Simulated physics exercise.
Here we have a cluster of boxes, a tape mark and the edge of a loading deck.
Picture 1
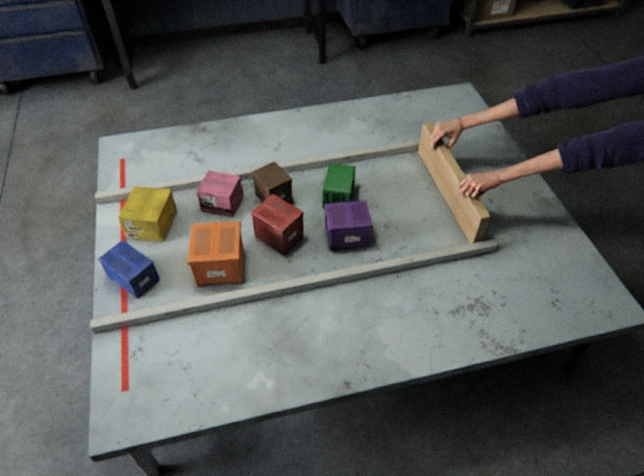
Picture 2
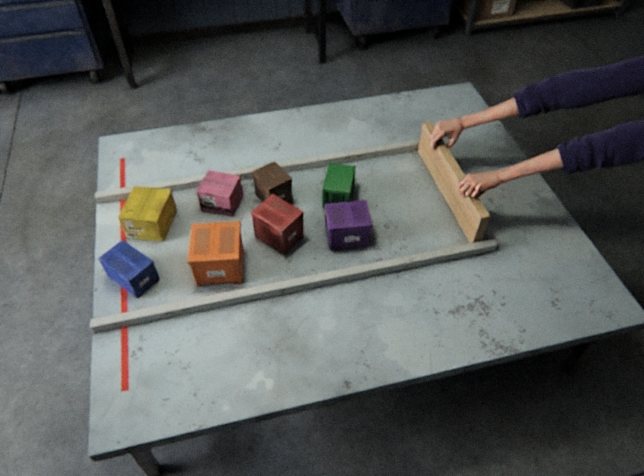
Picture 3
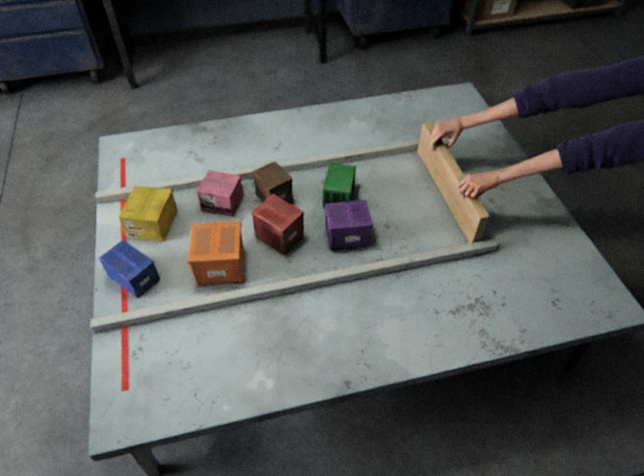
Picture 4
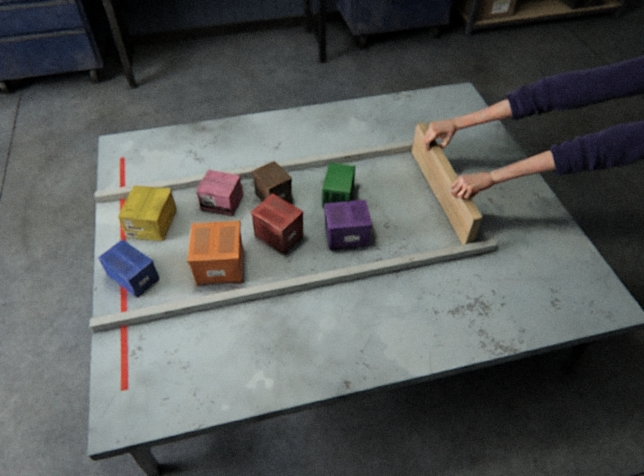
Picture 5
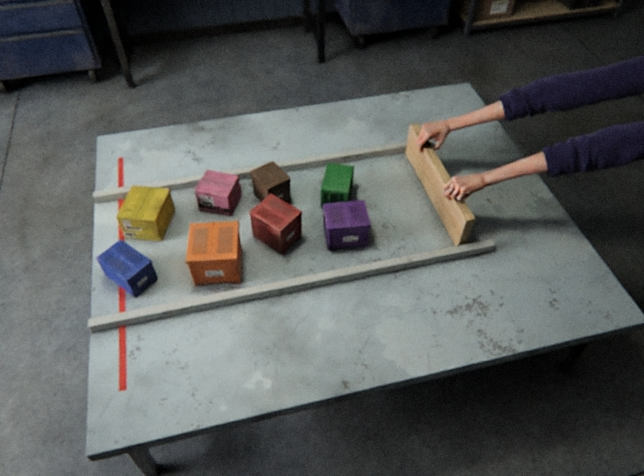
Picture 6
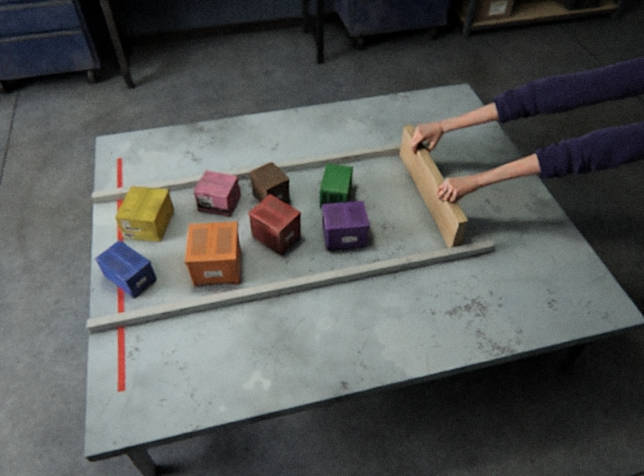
Two hands slide a wooden plank slightly left toward colored boxes that stay still.
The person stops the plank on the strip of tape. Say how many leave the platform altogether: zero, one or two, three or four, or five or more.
The number that fall off is five or more.
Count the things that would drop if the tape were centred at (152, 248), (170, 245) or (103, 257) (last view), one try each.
Down on the ground: 4, 2 and 8.
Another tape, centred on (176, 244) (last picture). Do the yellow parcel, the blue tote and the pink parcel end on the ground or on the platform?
The yellow parcel drops off, the blue tote tumbles off, the pink parcel survives.
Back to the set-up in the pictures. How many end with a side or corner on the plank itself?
That makes 2.
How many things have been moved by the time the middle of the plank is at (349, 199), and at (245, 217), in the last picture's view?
2 and 8.
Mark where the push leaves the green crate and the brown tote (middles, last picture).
The green crate stops around (102, 232); the brown tote around (90, 205).
Soon after, none off yet; blue tote at rest near (126, 269); yellow parcel at rest near (146, 214); orange tote at rest near (215, 254).
Then, none off yet; blue tote moved a little near (104, 280); yellow parcel moved about its own width near (112, 223); orange tote moved about its own width near (156, 267).
At rest, the number that fall off is five or more; fallen, red tote, pink parcel, orange tote, yellow parcel and blue tote.
